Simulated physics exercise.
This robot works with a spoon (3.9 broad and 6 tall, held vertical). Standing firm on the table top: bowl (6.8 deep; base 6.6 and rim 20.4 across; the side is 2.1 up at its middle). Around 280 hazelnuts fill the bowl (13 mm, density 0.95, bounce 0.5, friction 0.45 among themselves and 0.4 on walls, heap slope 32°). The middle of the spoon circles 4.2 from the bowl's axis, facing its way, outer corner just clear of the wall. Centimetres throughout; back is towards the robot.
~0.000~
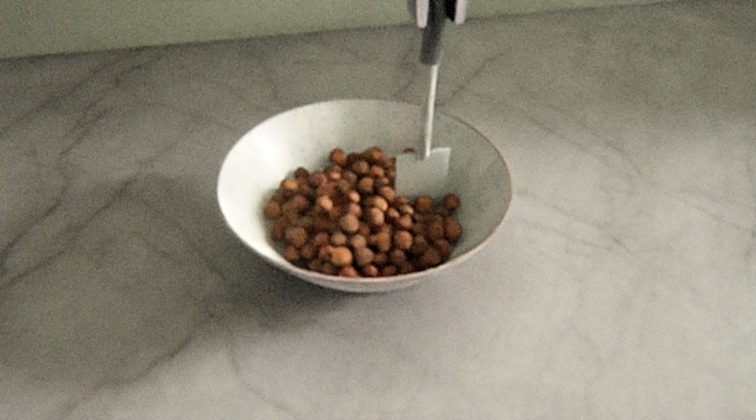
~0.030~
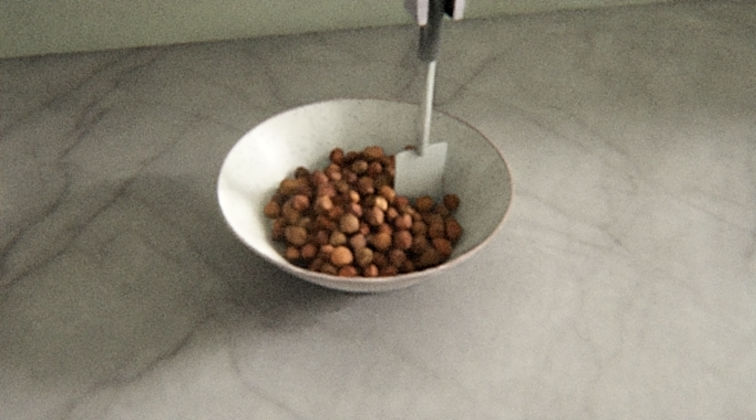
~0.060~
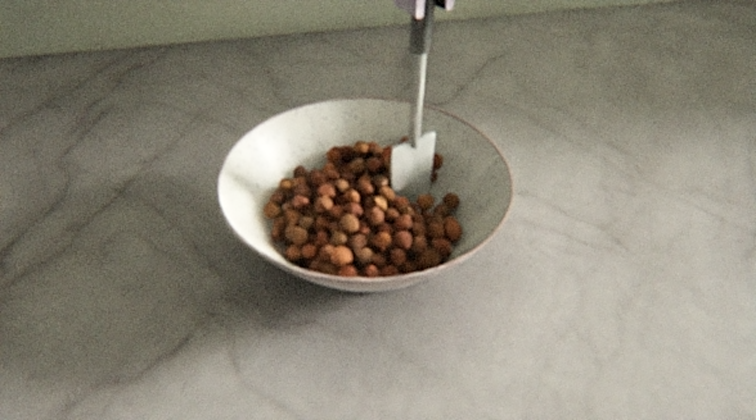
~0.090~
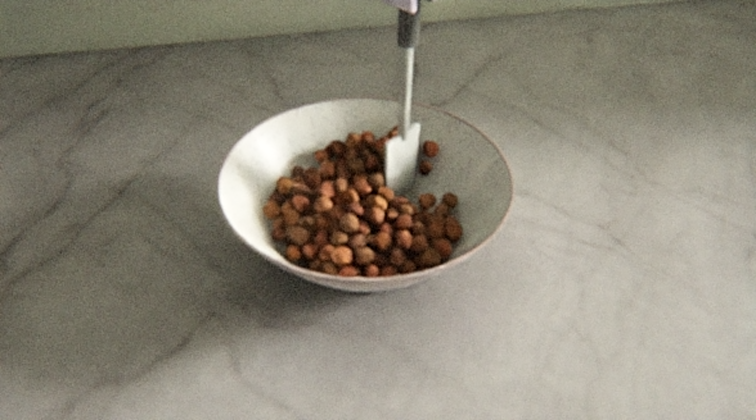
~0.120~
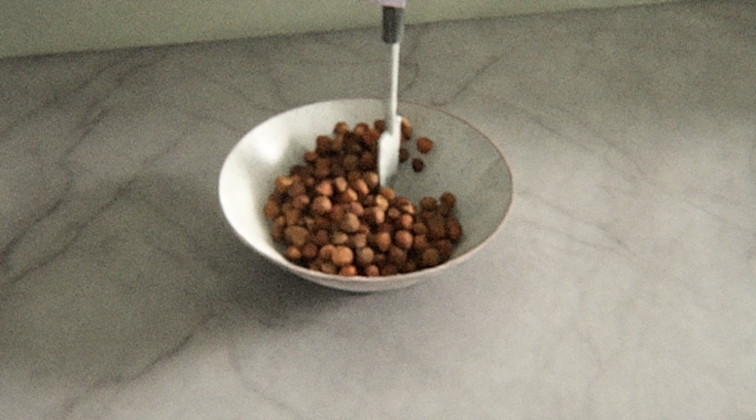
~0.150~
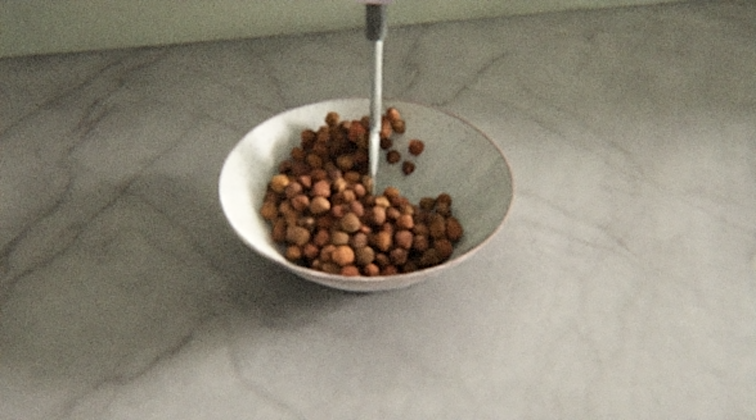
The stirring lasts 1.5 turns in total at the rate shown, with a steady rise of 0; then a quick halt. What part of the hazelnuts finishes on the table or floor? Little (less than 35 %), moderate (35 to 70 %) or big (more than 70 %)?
A little share, less than 35 %, ends on the table or floor.
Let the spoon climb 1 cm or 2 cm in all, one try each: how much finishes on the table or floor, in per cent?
About 5 and 5 per cent.
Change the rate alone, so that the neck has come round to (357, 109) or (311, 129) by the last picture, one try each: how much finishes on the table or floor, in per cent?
About 10 and 40 per cent.
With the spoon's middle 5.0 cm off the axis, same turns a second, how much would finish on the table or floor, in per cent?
Then about 10 per cent.
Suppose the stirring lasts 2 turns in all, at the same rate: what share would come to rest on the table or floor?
In that case some 5 per cent.
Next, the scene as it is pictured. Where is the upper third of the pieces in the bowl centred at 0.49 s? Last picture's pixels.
At about (396, 241).
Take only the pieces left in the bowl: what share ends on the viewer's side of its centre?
About 60 per cent.
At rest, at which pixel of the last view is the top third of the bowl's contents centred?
At about (316, 237).
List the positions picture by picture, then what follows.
Spoon neck at (425, 134), 0° round; upper third of the load around (360, 207), from x 270 to 450, top at y 155; 277 in the bowl, in the first picture.
Spoon neck at (423, 130), 6° round; upper third of the load around (360, 206), from x 275 to 450, top at y 155, in the second picture.
Spoon neck at (415, 122), 22° round; upper third of the load around (360, 202), from x 270 to 455, top at y 145, in the third picture.
Spoon neck at (404, 116), 38° round; upper third of the load around (357, 196), from x 270 to 455, top at y 135, in the fourth picture.
Spoon neck at (390, 111), 54° round; upper third of the load around (352, 190), from x 270 to 455, top at y 125, in the fifth picture.
Spoon neck at (375, 109), 70° round; upper third of the load around (343, 187), from x 270 to 455, top at y 115; 277 in the bowl, in the sixth picture.
By 0.49 s, 254° round, highest piece 10 above the table; 271 in the bowl, 1 on the table or floor, 5 in flight or on the tool.
By 0.83 s, 77° round, highest piece 8 above the table; 268 in the bowl, 9 on the table or floor.
By 1.20 s, 180° round, highest piece 7 above the table; 266 in the bowl, 11 on the table or floor.
By 1.90 s, 180° round, highest piece 7 above the table; 266 in the bowl, 11 on the table or floor.
Final count, 266 in the bowl, 11 on the table or floor. That is 4 % on the table or floor.
